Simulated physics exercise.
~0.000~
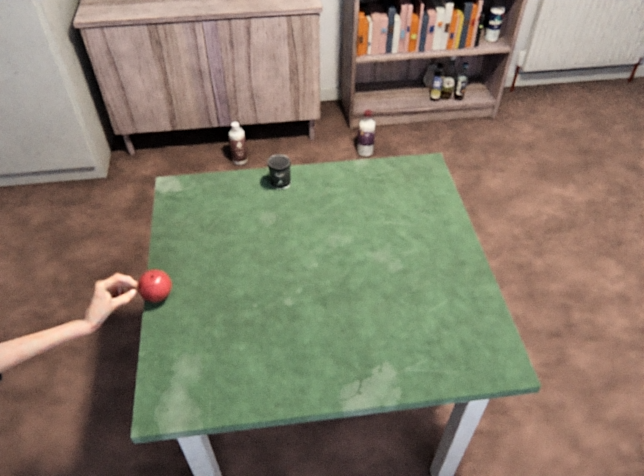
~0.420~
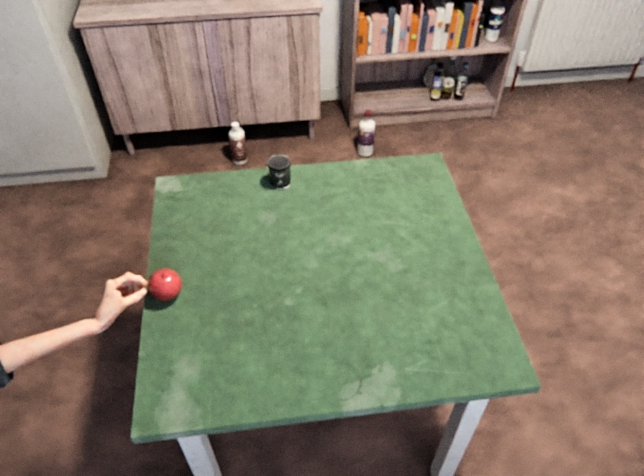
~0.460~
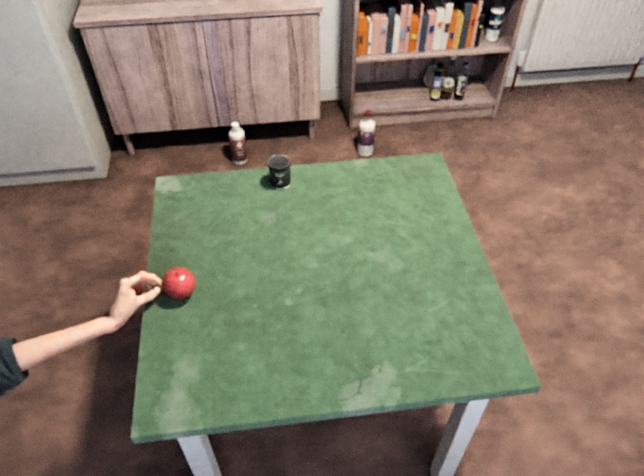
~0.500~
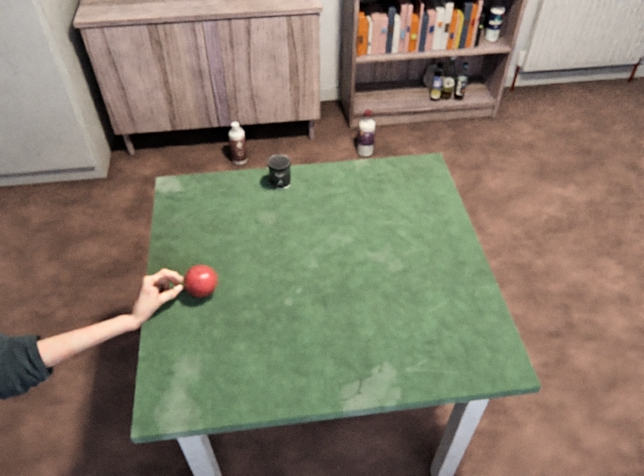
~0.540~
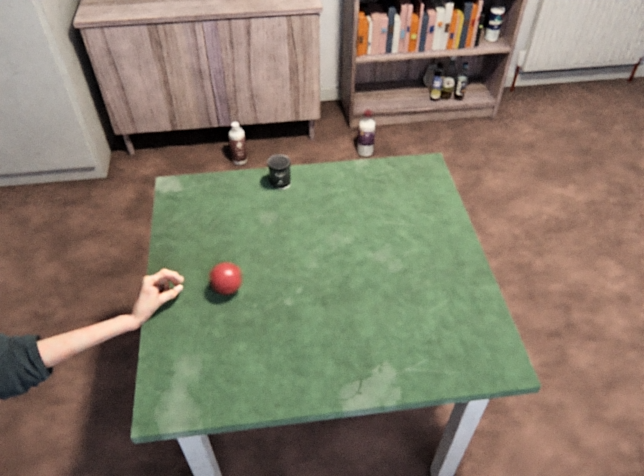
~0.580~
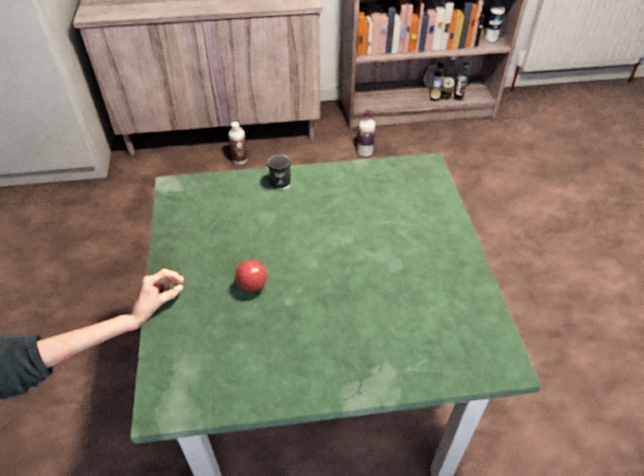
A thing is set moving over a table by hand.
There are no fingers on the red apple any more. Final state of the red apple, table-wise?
It goes past the rim, as far as I can tell.
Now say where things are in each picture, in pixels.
In the first frame, under the hand; red apple (155, 286).
In the second frame, under the hand; red apple (165, 285).
In the third frame, under the hand; red apple (179, 283).
In the fourth frame, red apple (200, 281).
In the fifth frame, red apple (226, 279) moved about its own width.
In the sixth frame, red apple (251, 276) moved about its own width.
By 0.78 s, red apple moved well along near (371, 264).
By 1.08 s, red apple now off the table.
By 1.48 s, things are still on the move.
When it is over (1.6 s), off the table, red apple.
